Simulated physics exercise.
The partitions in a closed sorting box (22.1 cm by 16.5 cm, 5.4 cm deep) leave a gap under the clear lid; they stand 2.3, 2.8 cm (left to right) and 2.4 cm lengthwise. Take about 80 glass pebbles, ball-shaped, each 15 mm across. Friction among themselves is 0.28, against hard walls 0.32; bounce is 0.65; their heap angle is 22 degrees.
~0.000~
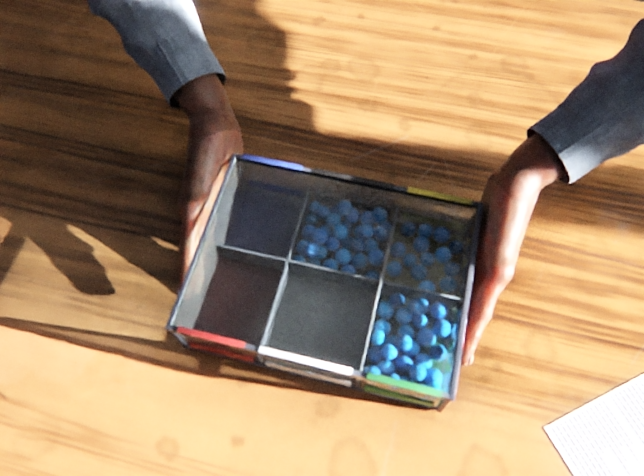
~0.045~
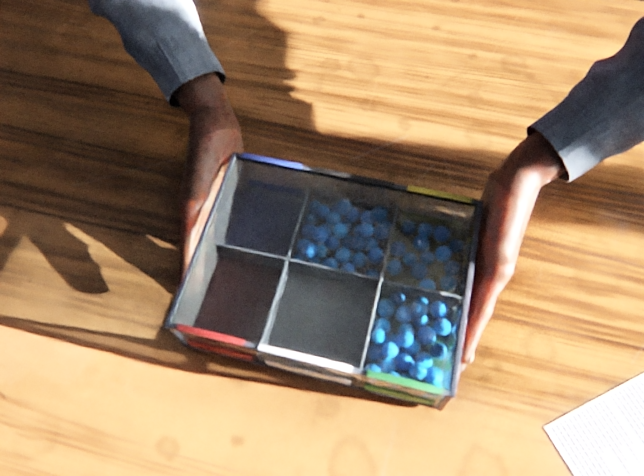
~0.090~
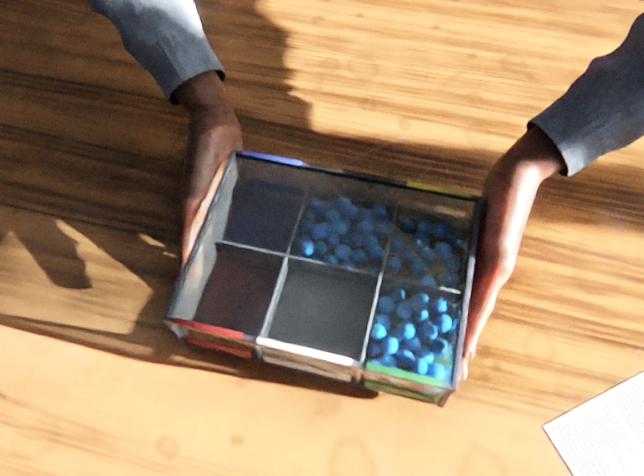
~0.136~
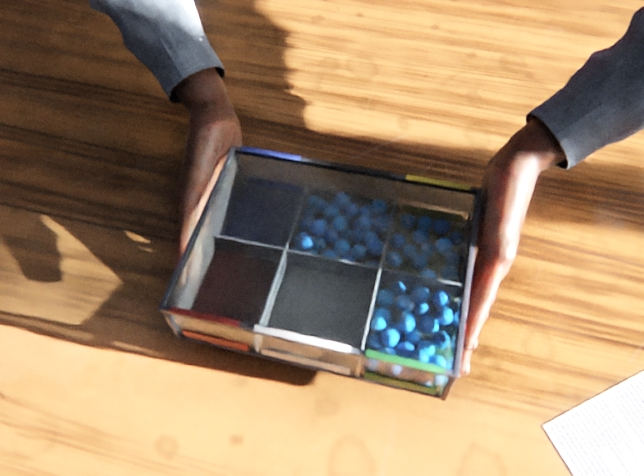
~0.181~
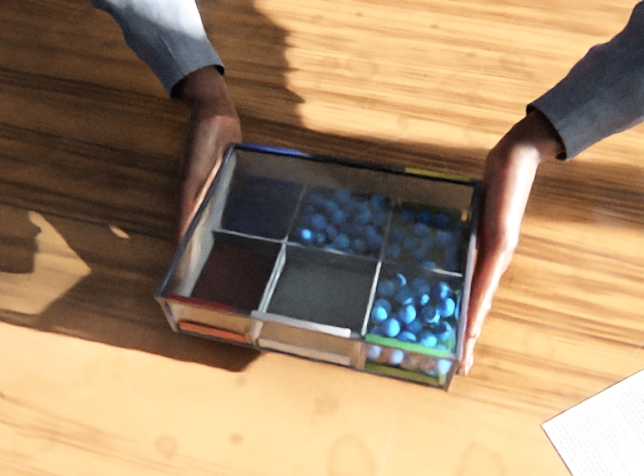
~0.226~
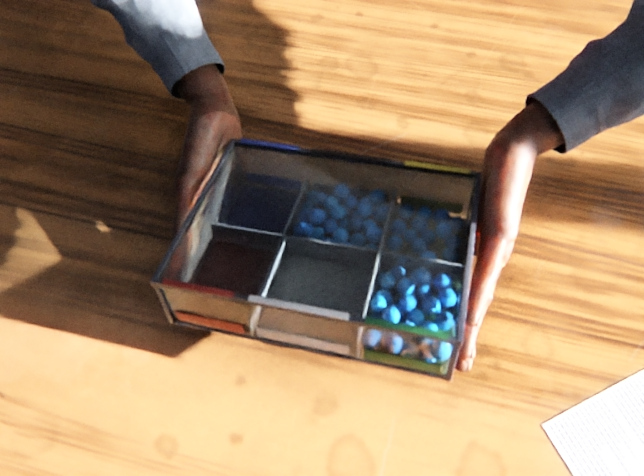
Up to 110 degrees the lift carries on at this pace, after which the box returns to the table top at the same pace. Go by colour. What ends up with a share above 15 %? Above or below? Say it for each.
My prediction: Red: Fails; blue: Succeeds; green: Fails; yellow: Succeeds; white: Fails; black: Succeeds.
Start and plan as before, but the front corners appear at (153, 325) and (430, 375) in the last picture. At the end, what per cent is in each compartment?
Final shares: Red 70%, blue 30%, green 0%, yellow 0%, white 5%, black 0%.
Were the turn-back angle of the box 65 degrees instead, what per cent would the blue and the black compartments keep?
The blue compartment would hold 5 per cent, the black one 45 per cent.
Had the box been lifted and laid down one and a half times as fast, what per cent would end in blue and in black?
The blue compartment would end with 25 per cent and the black one with 45 per cent.
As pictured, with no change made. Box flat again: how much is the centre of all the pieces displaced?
Displacement: Near 5.5 cm.
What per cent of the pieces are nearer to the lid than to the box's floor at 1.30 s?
Roughly 70 per cent.
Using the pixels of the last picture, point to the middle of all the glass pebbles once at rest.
Estimated resting centre: Around (349, 232).
Then, at 1.30 s, tilt 110 degrees; blue 10 %, green 10 %, yellow 30 %, black 45 %.
Then, at 2.02 s, tilt 50 degrees; blue 30 %, yellow 30 %, black 40 %.
Then, at 2.77 s, tilt 0 degrees; blue 30 %, yellow 30 %, black 35 %.
By 3.5 s all is still; red 0 %, blue 30 %, green 0 %, yellow 30 %, white 0 %, black 40 %.
